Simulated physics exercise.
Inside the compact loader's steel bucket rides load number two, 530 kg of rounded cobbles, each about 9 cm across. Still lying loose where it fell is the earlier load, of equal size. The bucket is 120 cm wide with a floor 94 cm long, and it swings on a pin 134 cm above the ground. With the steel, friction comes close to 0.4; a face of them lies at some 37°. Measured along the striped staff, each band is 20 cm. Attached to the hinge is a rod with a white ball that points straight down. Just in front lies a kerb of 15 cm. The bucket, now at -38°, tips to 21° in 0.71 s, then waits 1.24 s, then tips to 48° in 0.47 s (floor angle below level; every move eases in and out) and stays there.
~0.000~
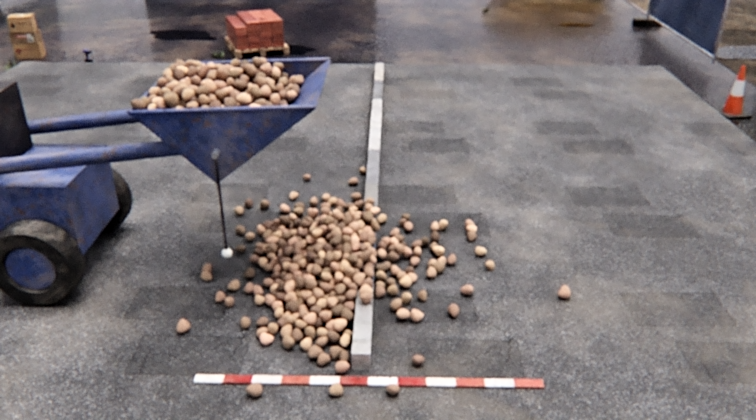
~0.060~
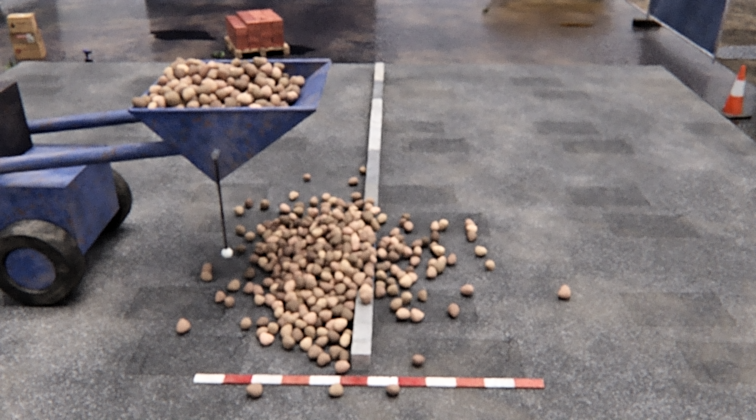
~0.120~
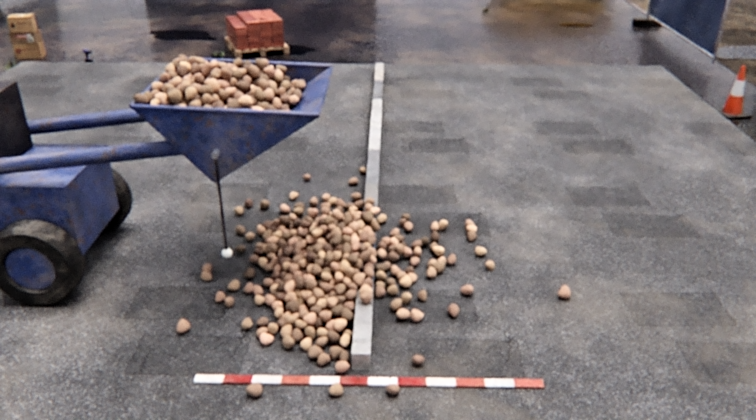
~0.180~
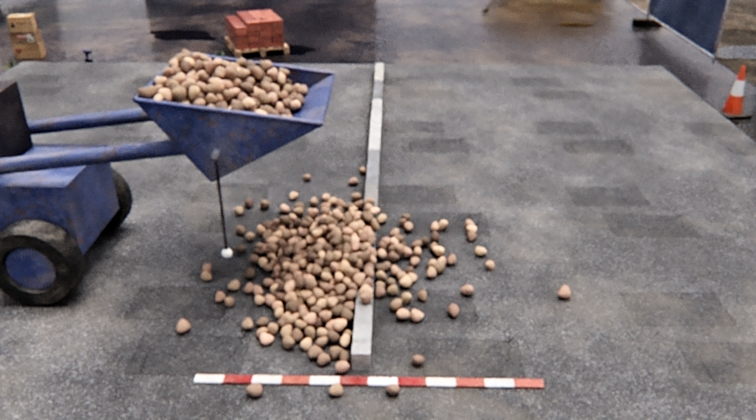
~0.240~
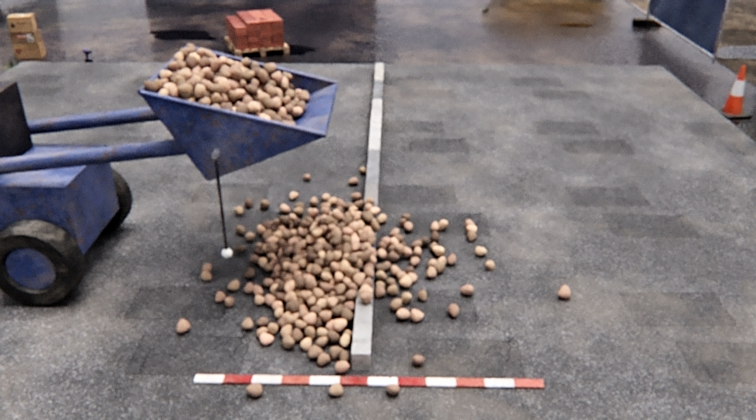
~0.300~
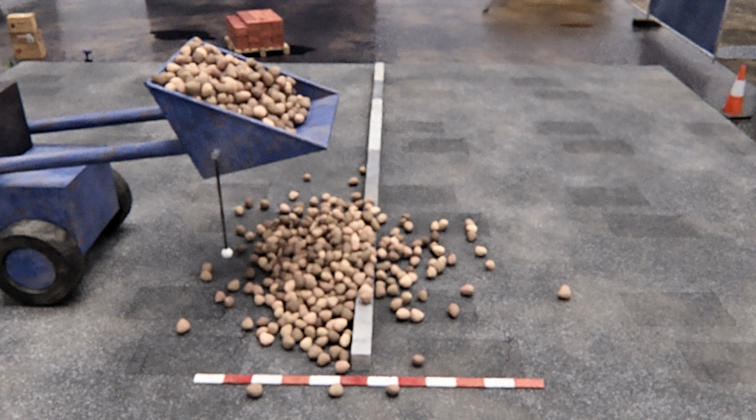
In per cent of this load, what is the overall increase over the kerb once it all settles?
72 out of 100, about.
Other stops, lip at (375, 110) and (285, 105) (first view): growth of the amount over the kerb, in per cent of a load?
Around 95 and 45 percent respectively.
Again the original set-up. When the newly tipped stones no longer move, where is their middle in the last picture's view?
They end up centred around (395, 256).
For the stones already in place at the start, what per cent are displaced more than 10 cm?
Roughly 10 percent.
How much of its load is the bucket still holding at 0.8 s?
About 95 per cent.
After 0.5 s the floor is at 12°; in per cent of one load, 100 in the bucket, 89 on this side of the kerb, 11 over the kerb; the foremost stones are at (483, 255).
After 0.8 s the floor is at 21°; in per cent of one load, 96 in the bucket, 93 on this side of the kerb, 11 over the kerb; the foremost stones are at (483, 255).
After 2.9 s the floor is at 48°; in per cent of one load, 0 in the bucket, 116 on this side of the kerb, 84 over the kerb; the foremost stones are at (590, 249).
After 5.6 s the floor is at 48°; in per cent of one load, 0 in the bucket, 116 on this side of the kerb, 84 over the kerb; the foremost stones are at (590, 249). Net gain over the kerb, 72.
